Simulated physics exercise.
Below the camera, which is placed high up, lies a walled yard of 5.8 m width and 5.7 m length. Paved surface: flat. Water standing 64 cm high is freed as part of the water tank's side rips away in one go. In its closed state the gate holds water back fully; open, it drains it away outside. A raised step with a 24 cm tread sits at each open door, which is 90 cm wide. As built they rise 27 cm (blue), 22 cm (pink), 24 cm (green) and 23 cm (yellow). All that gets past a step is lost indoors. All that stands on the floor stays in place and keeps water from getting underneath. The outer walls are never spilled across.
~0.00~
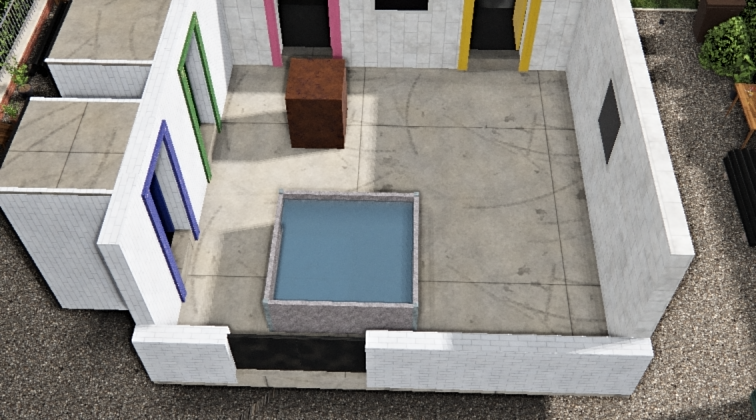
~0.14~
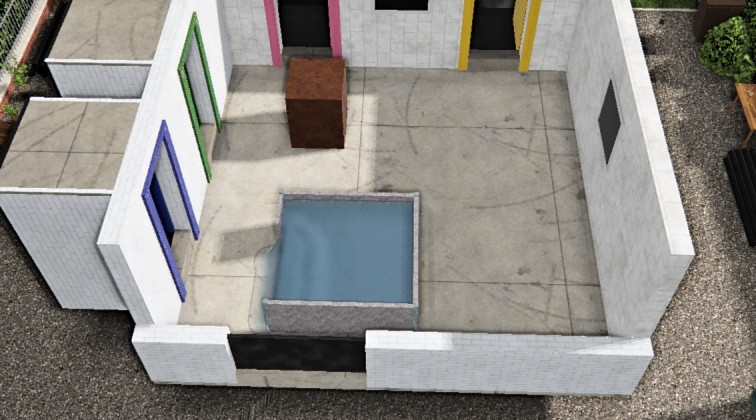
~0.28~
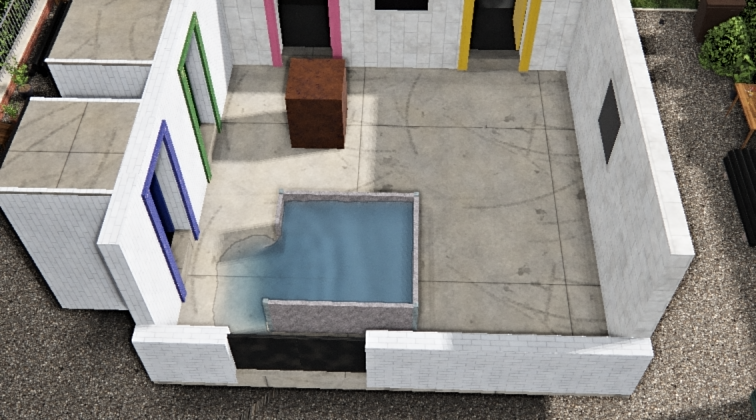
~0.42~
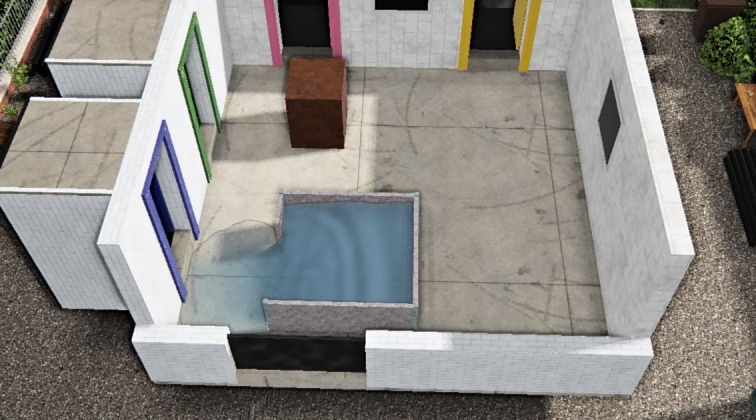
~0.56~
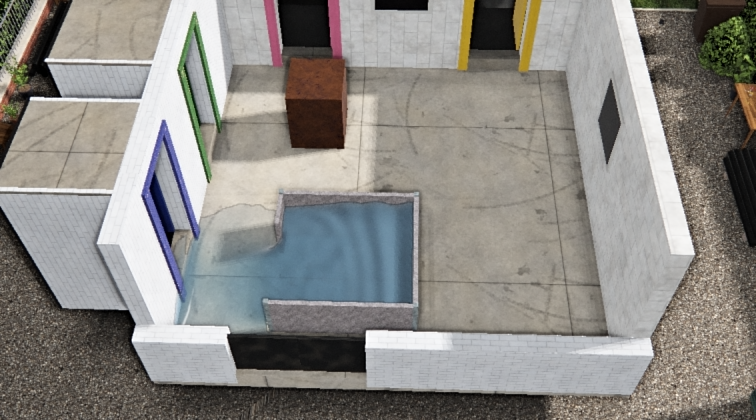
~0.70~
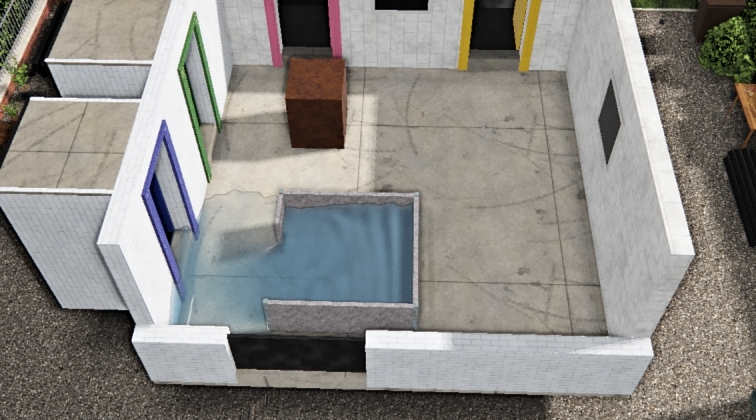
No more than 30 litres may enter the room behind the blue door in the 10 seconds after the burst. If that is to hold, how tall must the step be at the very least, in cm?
Close to 36 cm is just enough.
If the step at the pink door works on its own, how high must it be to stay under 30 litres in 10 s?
About 14.5 cm at pink.
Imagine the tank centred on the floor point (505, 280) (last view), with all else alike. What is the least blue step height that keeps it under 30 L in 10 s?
Some 20 cm.
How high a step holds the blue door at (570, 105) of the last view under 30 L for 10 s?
8.0 cm.
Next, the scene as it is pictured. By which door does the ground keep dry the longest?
Last: Yellow.
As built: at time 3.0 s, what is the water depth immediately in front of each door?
In cm: Blue 25, pink 16, green 7, yellow 0.
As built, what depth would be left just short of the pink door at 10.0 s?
It stands about 7.0 centimetres deep.
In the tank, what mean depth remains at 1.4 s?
38 cm, roughly.
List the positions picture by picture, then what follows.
In the first picture, still water, 64 cm deep, in the water tank at (345, 249); the blue door at (175, 224) is dry.
In the second picture, water pours out at (278, 280) and has run 0.3 m, to (254, 318); about 9 cm deep outside, 64 cm at the back.
In the third picture, the gap is at (278, 282), the front 0.8 m out at (222, 277); the back of the water tank holds 64 cm.
In the fourth picture, the gap is at (278, 283), the front 1.3 m out at (186, 287); the back of the water tank holds 63 cm.
In the fifth picture, the front is at (173, 279), 1.4 m from the gap at (278, 283); 2.9 m2 of floor is wet, 57 cm left at the back.
In the sixth picture, the front is at (204, 206), 1.6 m from the gap at (278, 283); 3.2 m2 of floor is wet, 54 cm left at the back; water is at the blue door at (175, 224).
After 1.4 s water covers 15 % of the floor, deepest (55 cm) near (171, 356); 40 cm at the blue door, 35 litres in over its 27 cm step.
After 3.0 s water covers 45 % of the floor, deepest (27 cm) near (171, 356); 25 cm at the blue door, 95 litres in over its 27 cm step.
After 10.0 s water covers 100 % of the floor, deepest (10 cm) near (440, 79); 7 cm at the blue door, 96 litres in over its 27 cm step.
At the blue door as built, the water arrived by 0.5 s and peaked near 41 cm at 1.6 s.
Run again over the same 10 s with other heights there, 76 litres in over 30 cm, 11 litres over 40.5 cm. The limit of 30 litres is kept from about 36 cm up.
